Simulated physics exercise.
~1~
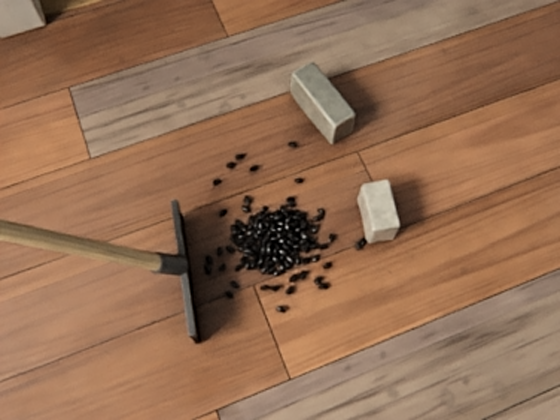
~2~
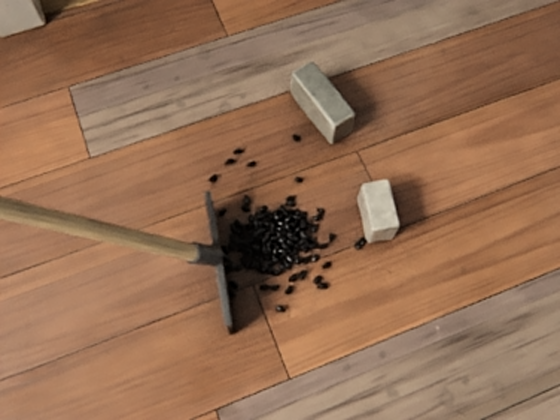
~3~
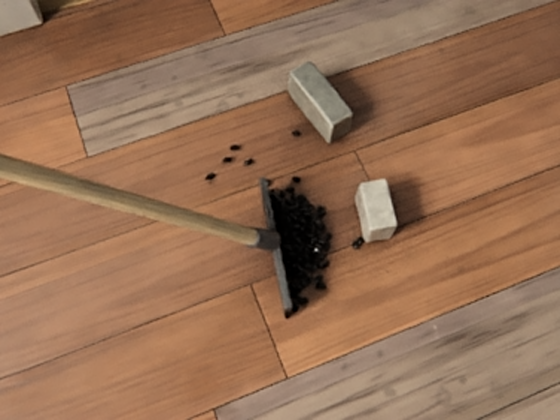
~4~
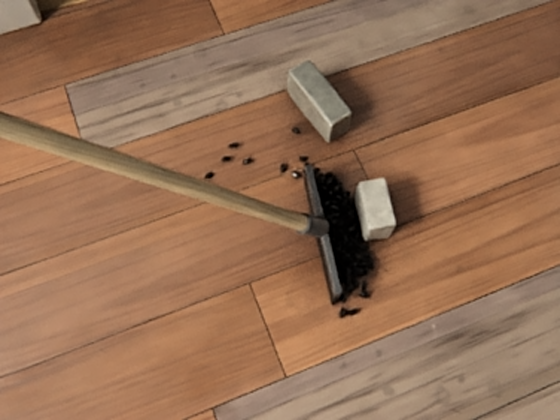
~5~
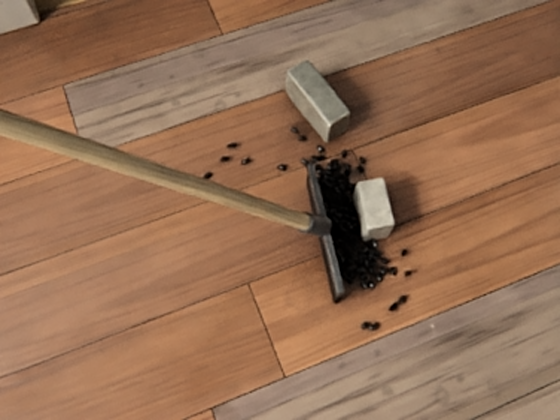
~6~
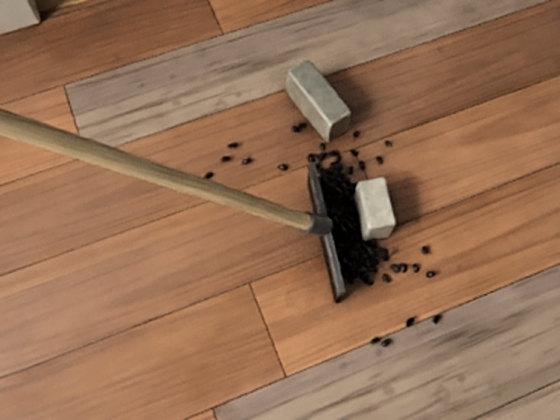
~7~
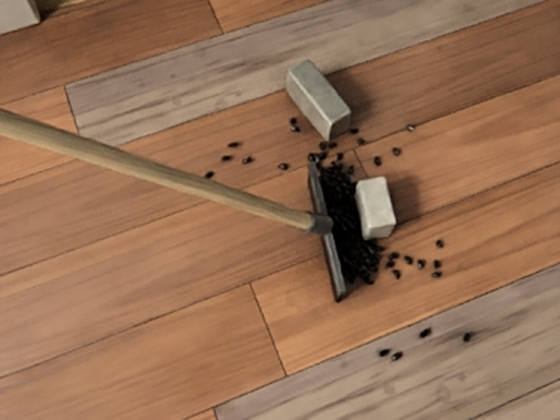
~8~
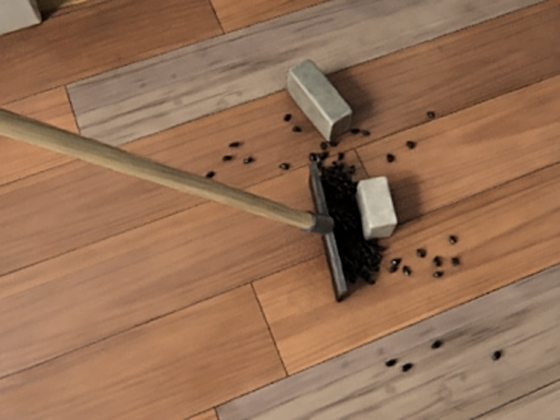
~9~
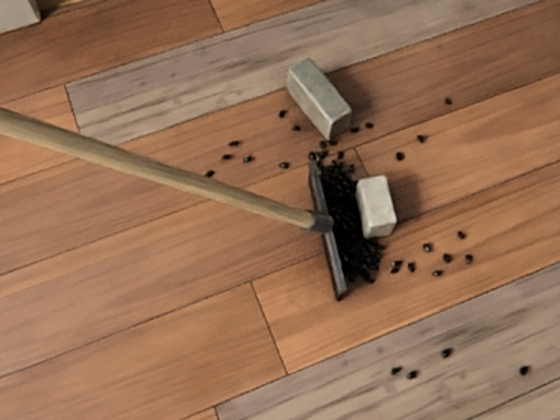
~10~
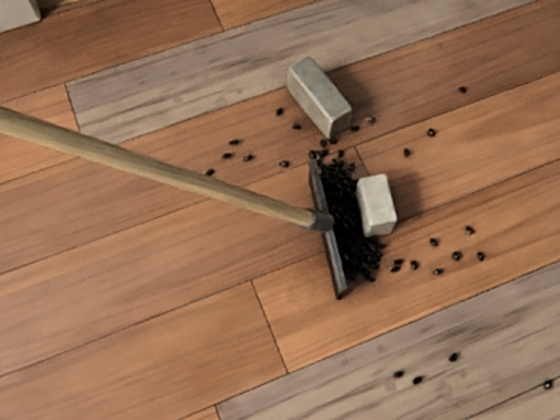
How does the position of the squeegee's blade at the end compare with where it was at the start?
At the start the blade stands to the left of the loose bean pile, well away from the blocks. By the end it is further right and slightly higher in view, just left of the small pale block with beans packed between them.
